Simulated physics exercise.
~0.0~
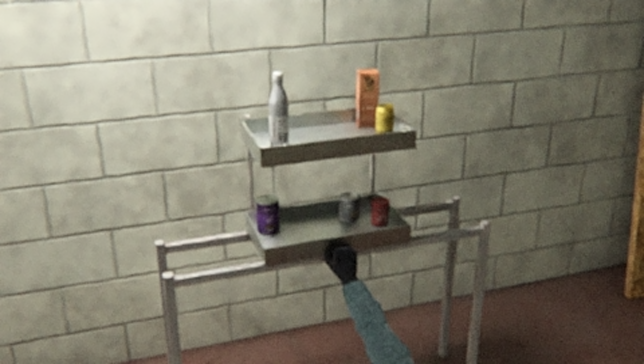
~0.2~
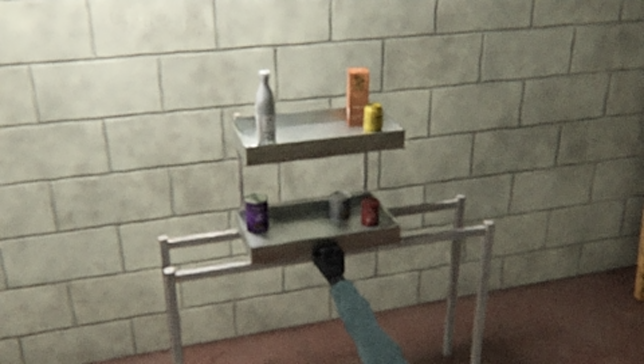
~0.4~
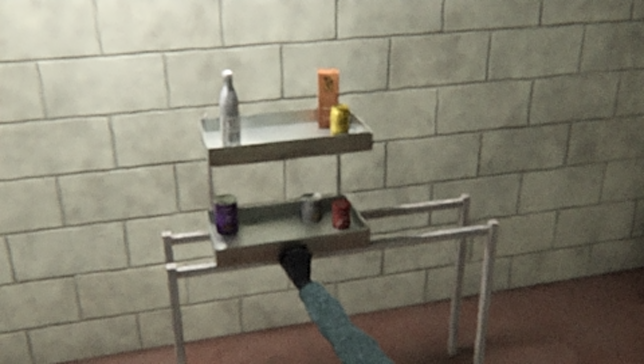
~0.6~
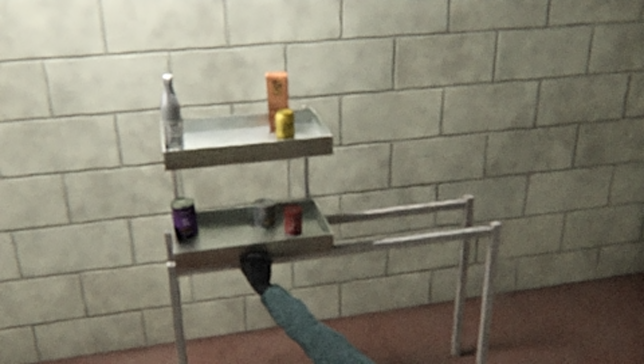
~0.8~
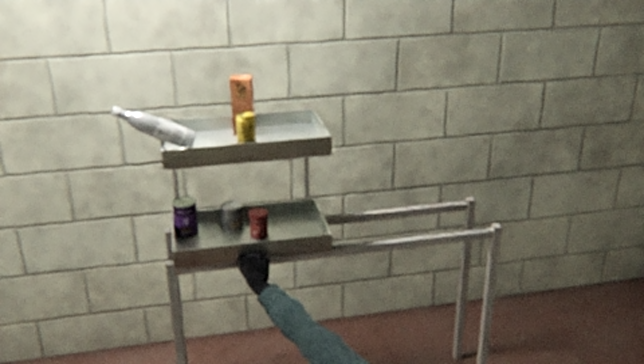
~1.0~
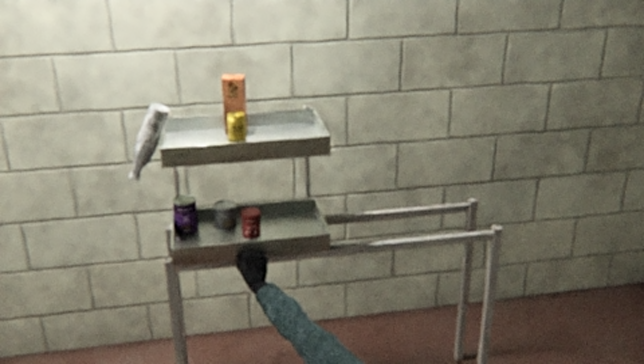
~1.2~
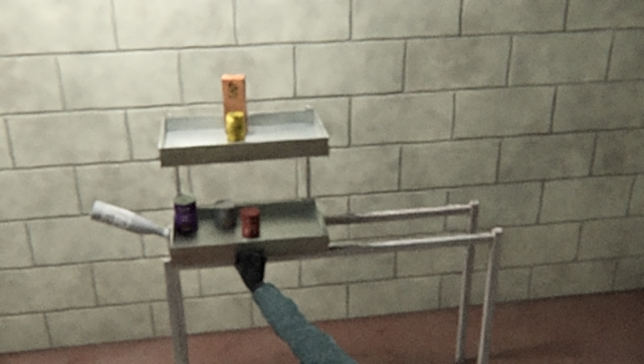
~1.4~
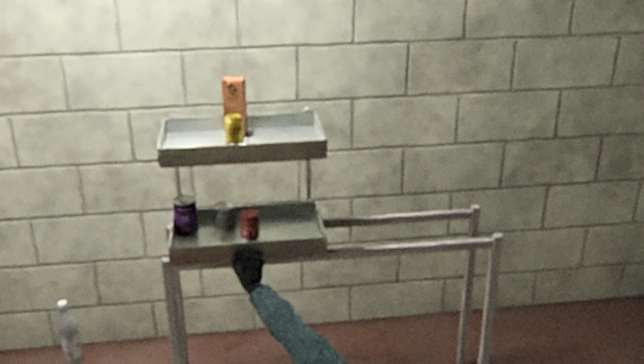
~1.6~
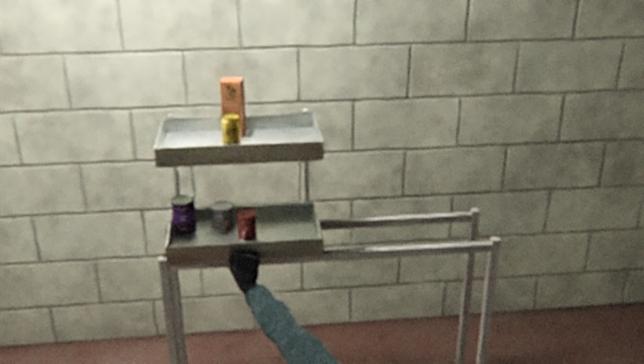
At first, a two-level metal tray stands on a rail frame against a block wall, holding a pale bottle, an orange carton and a yellow can above, and purple, grey and red tins below. A dark-gloved hand at its front edge moves with it as it slides left, faster and faster, everything upright. The tray stops at the left end, and the bottle tips over the edge while the carton, yellow can, grey tin and red tin slide left. The bottle tumbles down past the tray towards the floor and drops out of sight. The other items remain standing on the still tray.
